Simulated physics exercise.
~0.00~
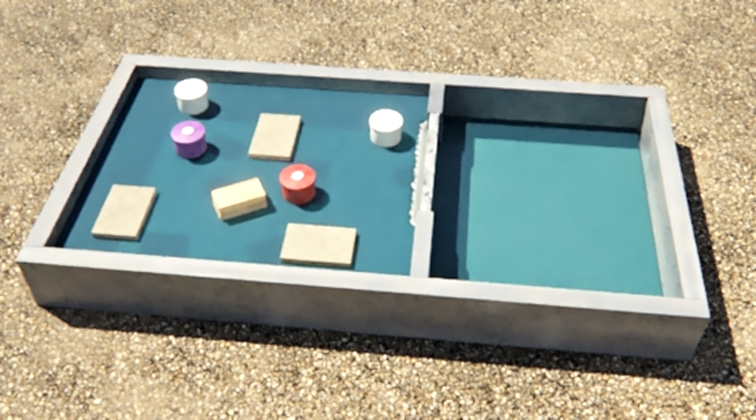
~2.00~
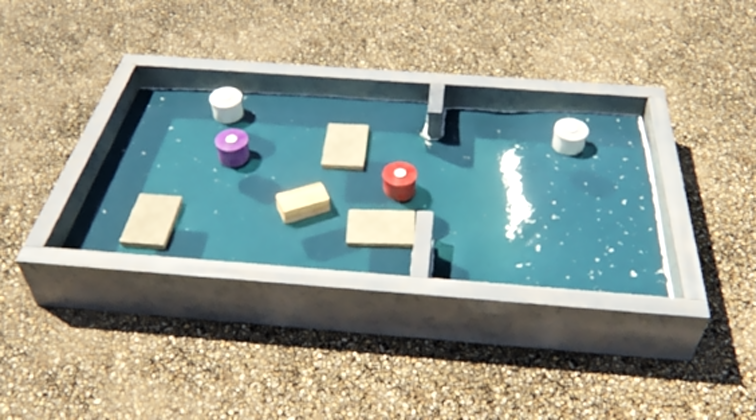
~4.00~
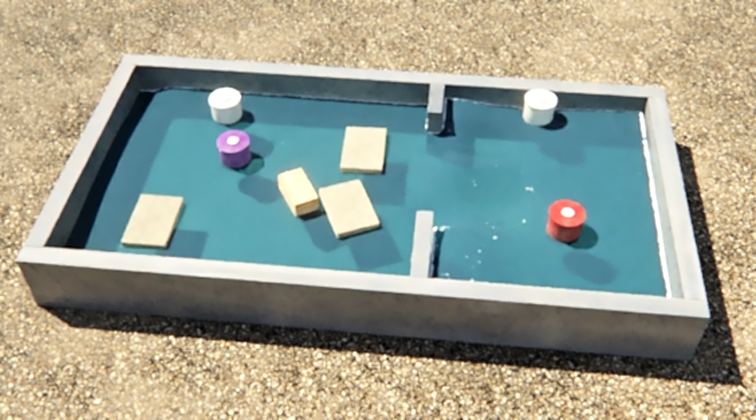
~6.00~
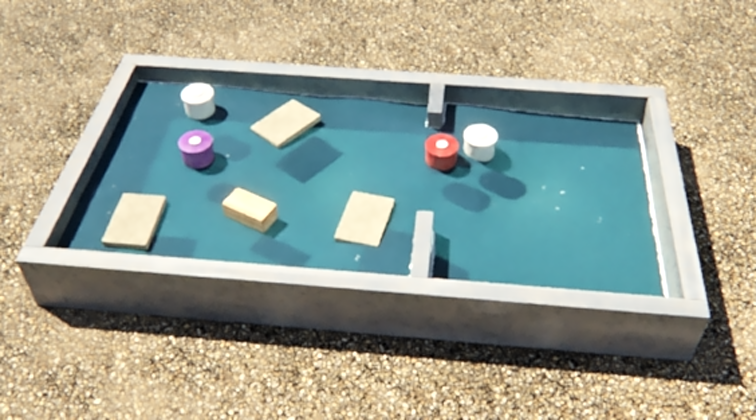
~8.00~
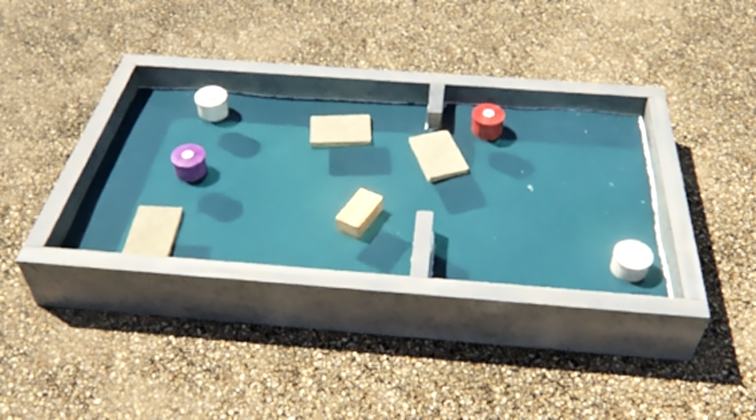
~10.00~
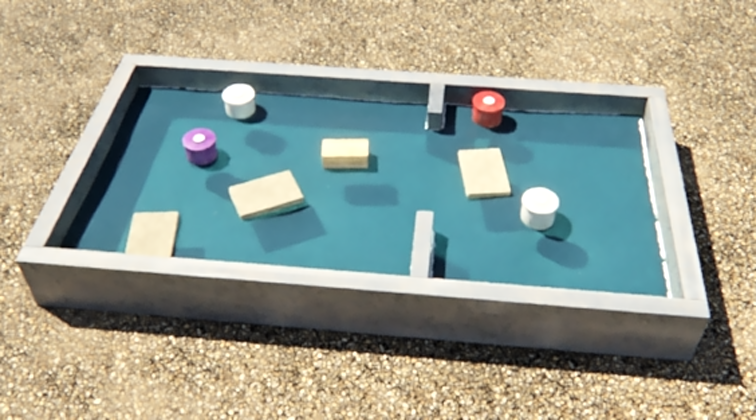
Water surged through the gap when the divider's middle was pulled away, carrying a white tub and then the red one into the right side. Everything drifted about afloat, and a flat block ended there too, while the purple tub stayed left.
